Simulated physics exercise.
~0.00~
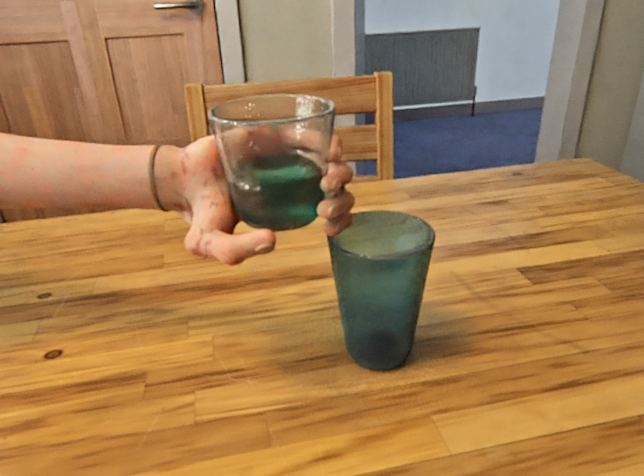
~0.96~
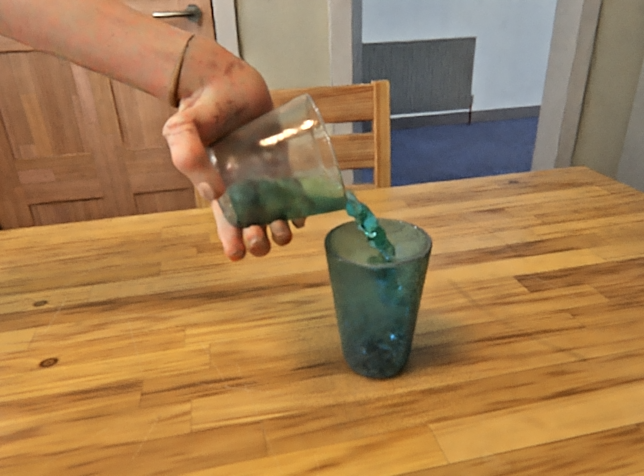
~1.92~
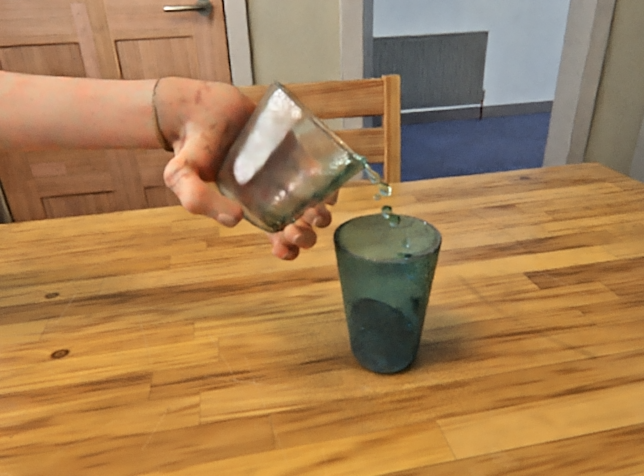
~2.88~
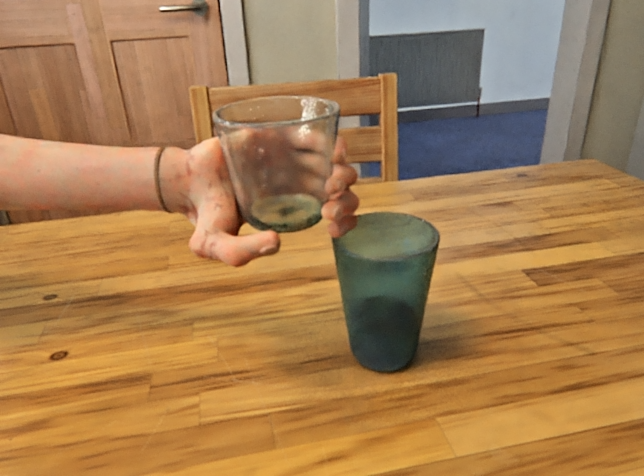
In a room with a wooden door and a blue-carpeted area beyond a doorway, a slightly swaying camera looks across a wooden table with a chair behind it. A hand reaching in from the left holds a clear drinking glass of green-blue liquid beside a teal tumbler standing on the table. The hand tips the glass to the right, and a stream runs into the tumbler. With little left in the glass, it is still tilted as the last drops fall. Finally the hand holds the glass upright, nearly empty, beside the tumbler, which looks darker low down.
